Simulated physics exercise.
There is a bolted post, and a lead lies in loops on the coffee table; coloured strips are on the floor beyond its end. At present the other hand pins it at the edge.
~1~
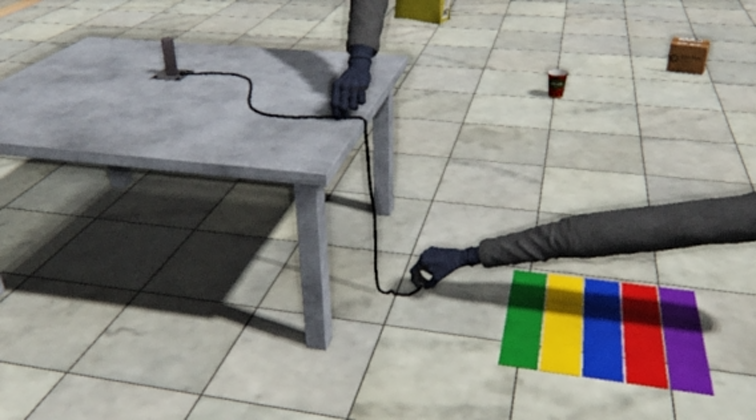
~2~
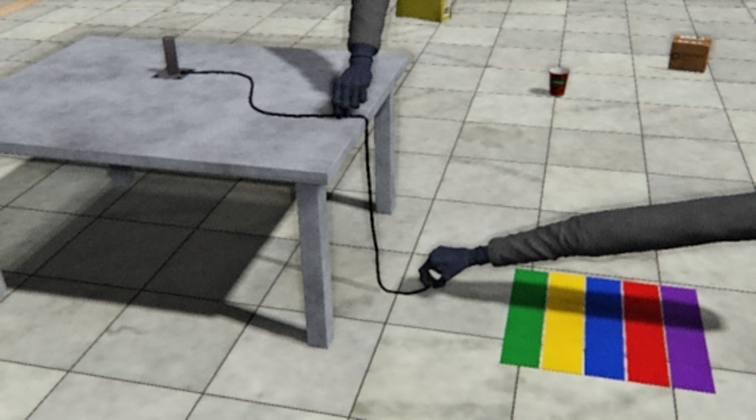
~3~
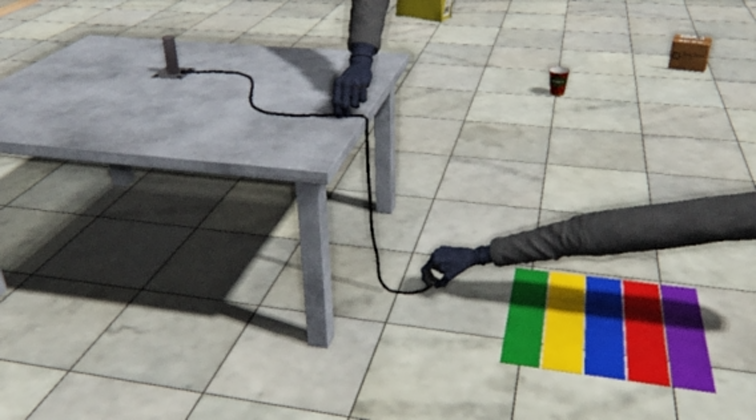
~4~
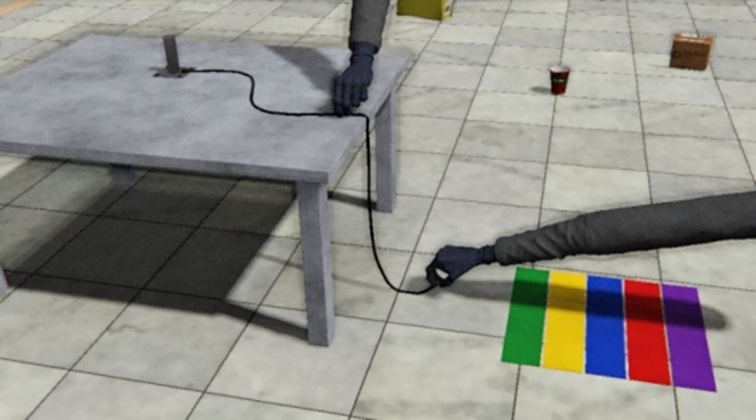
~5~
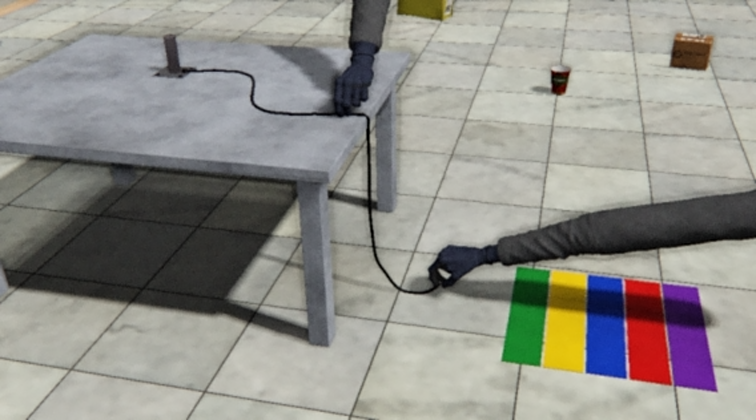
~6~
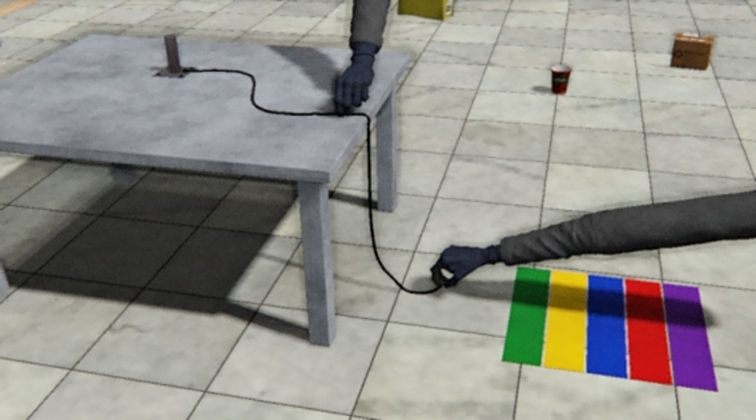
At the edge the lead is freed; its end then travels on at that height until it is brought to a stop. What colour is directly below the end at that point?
The colour below it is blue.
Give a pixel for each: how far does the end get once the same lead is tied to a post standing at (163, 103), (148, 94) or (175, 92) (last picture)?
The three places are (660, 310), (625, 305) and (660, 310), in that order.
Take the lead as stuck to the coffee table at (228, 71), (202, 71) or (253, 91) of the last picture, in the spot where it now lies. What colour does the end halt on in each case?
The end stops at blue, then blue, then yellow.
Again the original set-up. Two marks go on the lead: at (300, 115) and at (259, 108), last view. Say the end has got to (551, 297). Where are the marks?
Approx. (359, 109); approx. (321, 100).
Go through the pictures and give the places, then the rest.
In the first frame, end (421, 285); green (520, 348); yellow (561, 353); blue (603, 359); red (645, 365); purple (689, 371).
In the second frame, end (430, 284); lead through (217, 73) (252, 91) (277, 115) (361, 118) (371, 198) (378, 268).
In the third frame, end (432, 284).
In the fourth frame, end (437, 284); lead through (218, 71) (253, 90) (278, 114) (362, 116) (369, 197) (379, 266).
In the fifth frame, end (440, 284).
In the sixth frame, end (442, 284); lead through (219, 71) (254, 89) (279, 113) (363, 116) (370, 196) (382, 266).
Early on, end near (551, 297); over yellow.
Midway, end near (589, 302); over blue.
At the end of the slack, end near (611, 304); over blue. It halts on the blue strip.
